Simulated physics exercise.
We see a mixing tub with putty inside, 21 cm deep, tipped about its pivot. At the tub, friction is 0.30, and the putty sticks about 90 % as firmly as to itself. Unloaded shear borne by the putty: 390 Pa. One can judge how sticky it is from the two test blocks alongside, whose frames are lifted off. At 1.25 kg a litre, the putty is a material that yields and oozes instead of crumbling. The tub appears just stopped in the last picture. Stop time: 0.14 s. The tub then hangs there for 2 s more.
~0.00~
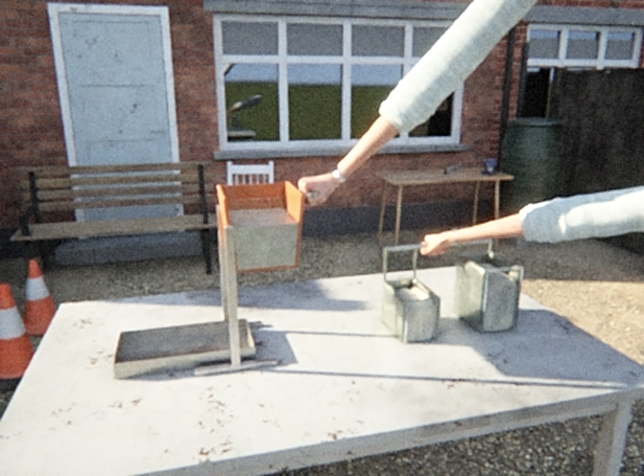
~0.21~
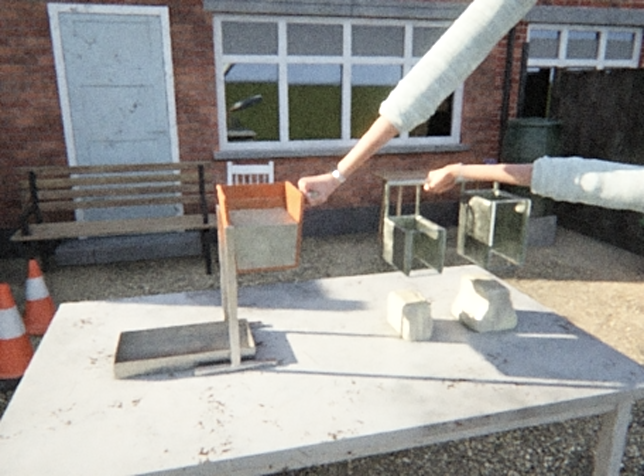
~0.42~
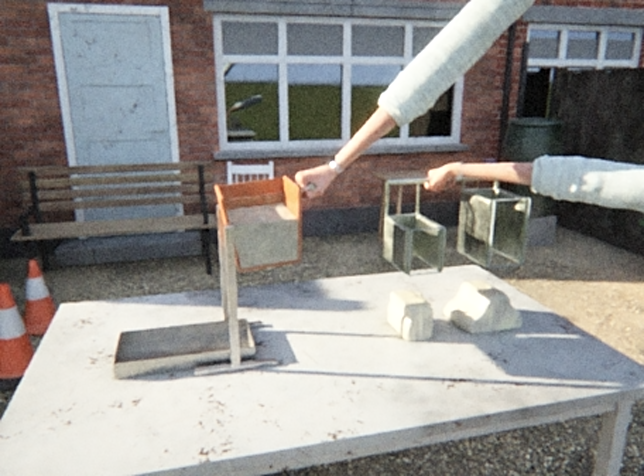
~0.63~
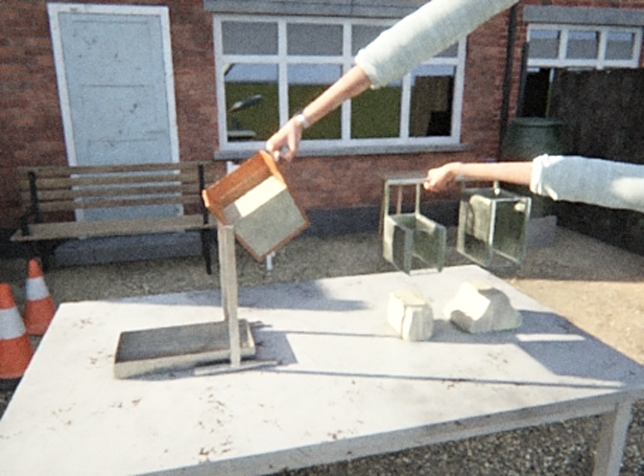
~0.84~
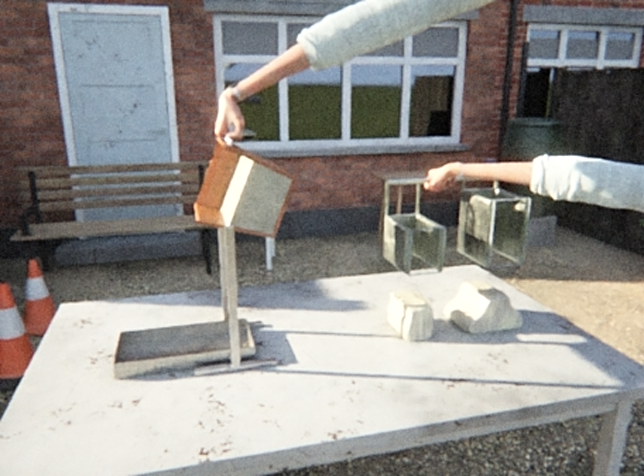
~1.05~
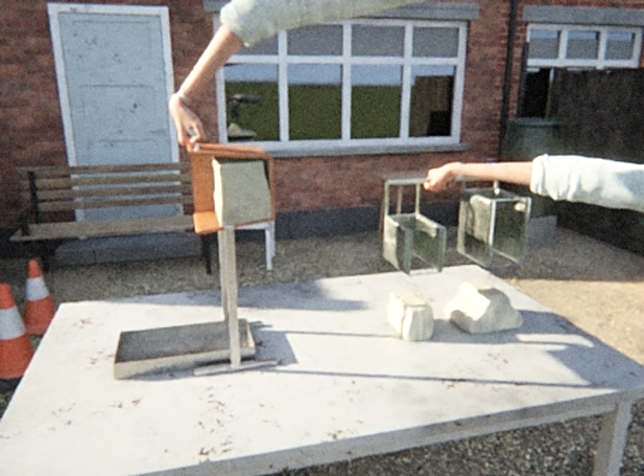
Orange-rimmed tub of pale putty being turned onto its side by a hand, after another hand lifts moulds off two slumping blocks.
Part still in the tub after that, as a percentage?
Close to 66 %.
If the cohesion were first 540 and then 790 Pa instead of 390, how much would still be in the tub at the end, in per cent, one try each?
100 in a hundred, followed by 100 in a hundred.
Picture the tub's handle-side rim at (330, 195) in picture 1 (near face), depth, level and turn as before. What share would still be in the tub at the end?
Some 40 per cent, I reckon.
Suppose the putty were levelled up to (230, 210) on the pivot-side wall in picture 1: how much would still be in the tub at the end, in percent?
It would be near 45 %.
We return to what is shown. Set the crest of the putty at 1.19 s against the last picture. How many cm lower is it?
Around 3 cm below its level in the last picture.
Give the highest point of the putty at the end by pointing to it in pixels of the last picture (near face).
Looking at the last picture, I'd put it at about (249, 194).
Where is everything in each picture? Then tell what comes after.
The first frame shows handle-side rim at (301, 196), tilt 0 degrees; highest point of the putty at (292, 223); test blocks 12 cm, 19 cm high (left to right).
The second frame shows handle-side rim at (301, 196), tilt 0 degrees; highest point of the putty at (292, 223); test blocks 12 cm, 15 cm high (left to right).
The third frame shows handle-side rim at (298, 190), tilt 5 degrees; highest point of the putty at (293, 218); test blocks 11 cm, 12 cm high (left to right).
The fourth frame shows handle-side rim at (272, 161), tilt 34 degrees; highest point of the putty at (283, 188); test blocks 11 cm, 12 cm high (left to right).
The fifth frame shows handle-side rim at (224, 148), tilt 68 degrees; highest point of the putty at (251, 163); test blocks 11 cm, 12 cm high (left to right).
The sixth frame shows handle-side rim at (191, 155), tilt 91 degrees; highest point of the putty at (259, 162); test blocks 11 cm, 12 cm high (left to right).
By 1.19 s, the tub is at 91 degrees and holds 100 %.
By 1.36 s, the tub is at 91 degrees and holds 83 %.
By 1.53 s, the tub is at 91 degrees and holds 68 %.
By 1.70 s, the tub is at 91 degrees and holds 66 %.
By 3.05 s, at the end, the tub is at 91 degrees and holds 66 %.
